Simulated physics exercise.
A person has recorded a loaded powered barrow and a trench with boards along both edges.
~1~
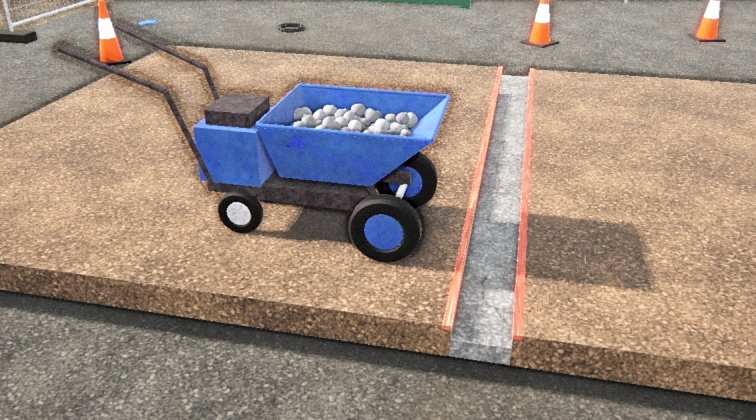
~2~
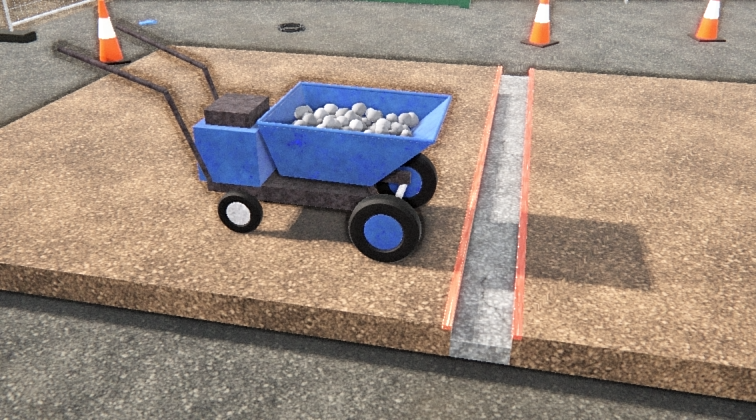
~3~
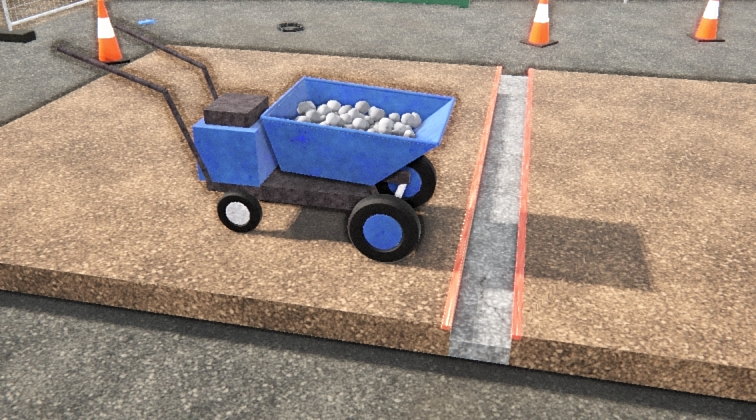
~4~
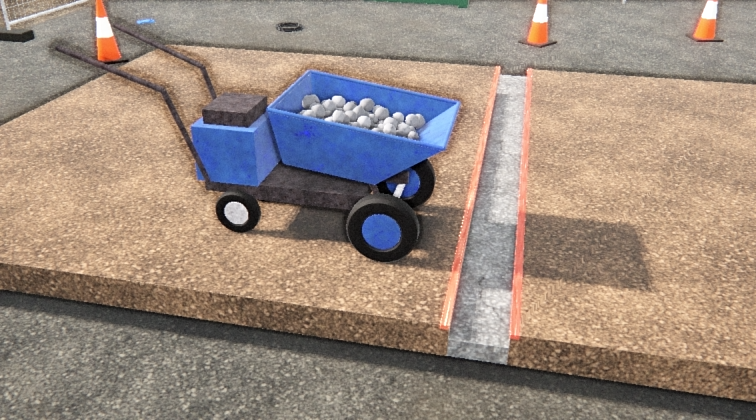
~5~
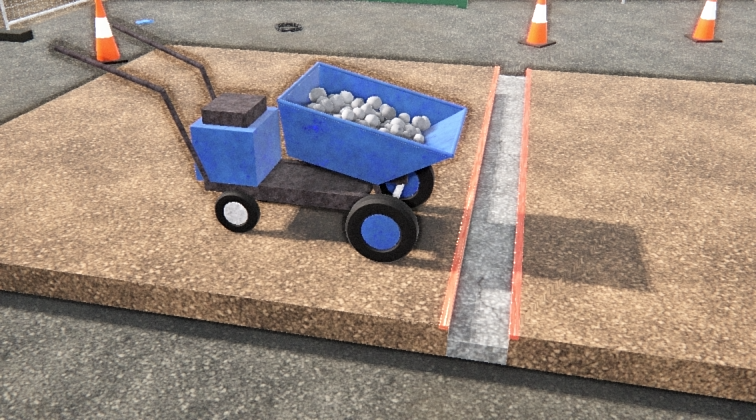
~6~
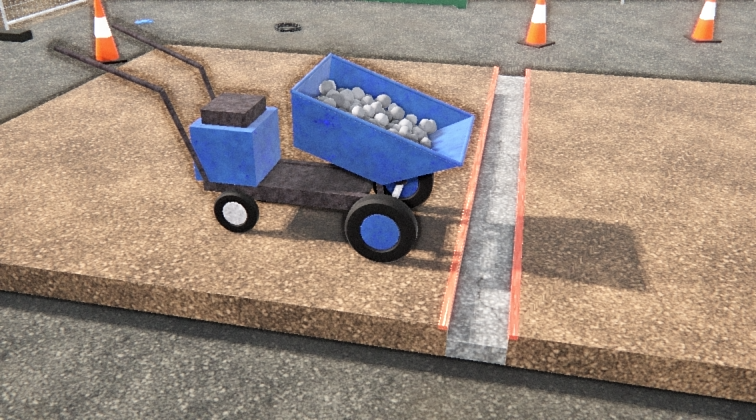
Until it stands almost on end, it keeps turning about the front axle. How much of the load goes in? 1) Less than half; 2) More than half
(1) Less than half.
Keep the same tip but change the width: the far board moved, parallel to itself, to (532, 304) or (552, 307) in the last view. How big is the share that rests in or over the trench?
Well, it'd be something like 60 per cent the first time and 80 per cent the second.
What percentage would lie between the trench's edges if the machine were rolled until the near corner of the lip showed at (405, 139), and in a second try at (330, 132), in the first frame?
70 and 50 in a hundred, in that order.
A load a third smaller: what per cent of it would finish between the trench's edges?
Share between the edges: Approx. 40 %.
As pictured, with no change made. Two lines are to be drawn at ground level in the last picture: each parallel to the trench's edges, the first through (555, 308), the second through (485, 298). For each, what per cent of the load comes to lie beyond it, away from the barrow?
The first comes to 40 %, the second to 90 %.
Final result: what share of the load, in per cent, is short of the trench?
About 0 %.
Shortly afterwards, skip tipped steeply; the whole lot in the skip.
Next, skip tipped steeply; near two thirds in the skip; a little in or heaped over the trench; near a quarter beyond it; only a few falling.
Some moments later, skip tipped right over; a little in the skip; near a quarter in or heaped over the trench; near two thirds beyond it.
In the end, skip tipped right over; only a few in the skip; near a third in or heaped over the trench; near two thirds beyond it.
